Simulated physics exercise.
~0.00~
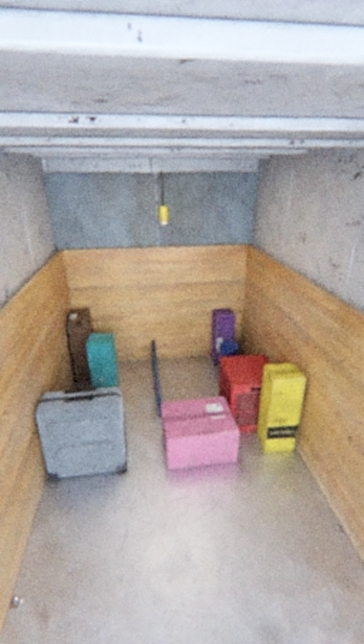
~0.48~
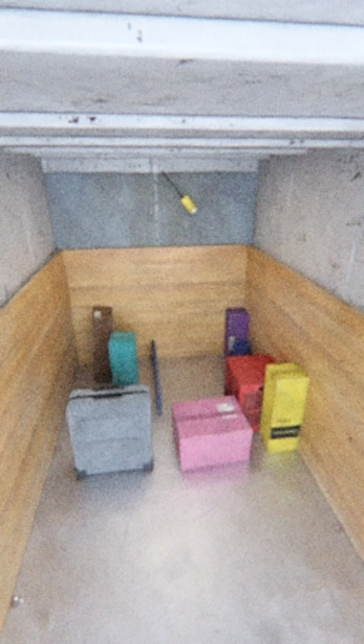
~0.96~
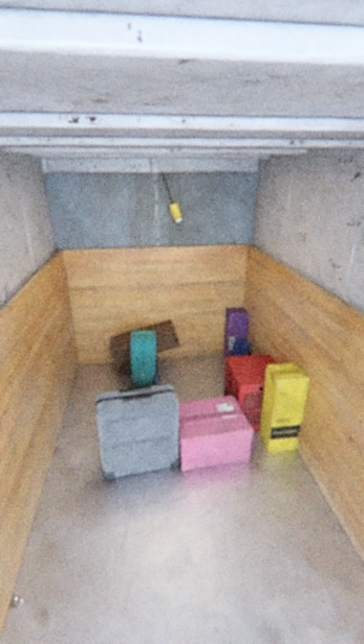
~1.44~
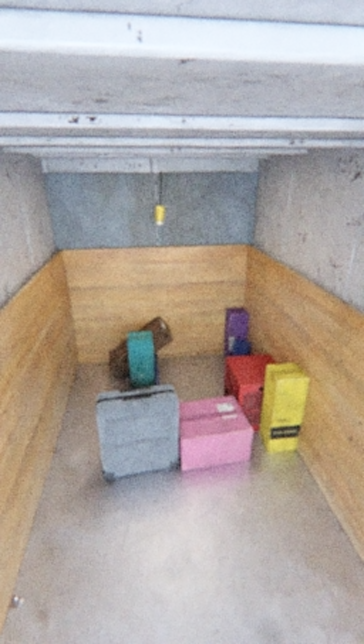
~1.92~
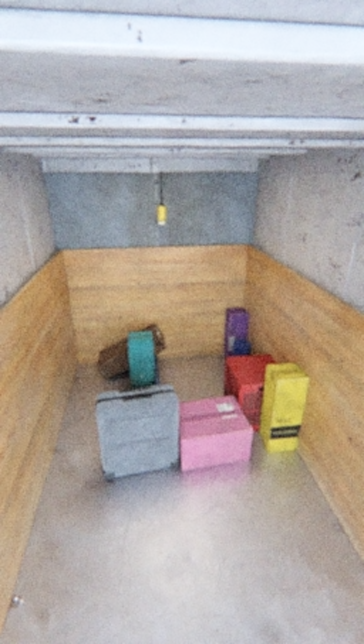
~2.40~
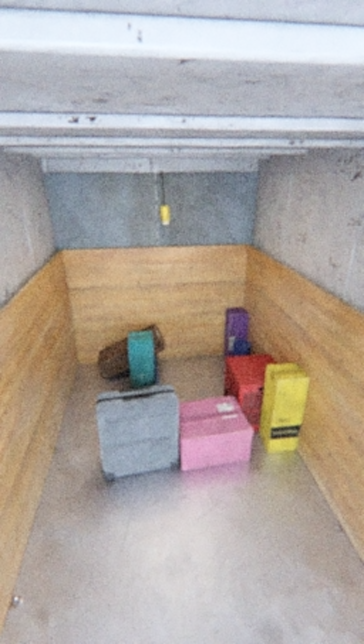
In a van's load bay, several items slide right and the brown box topples over.
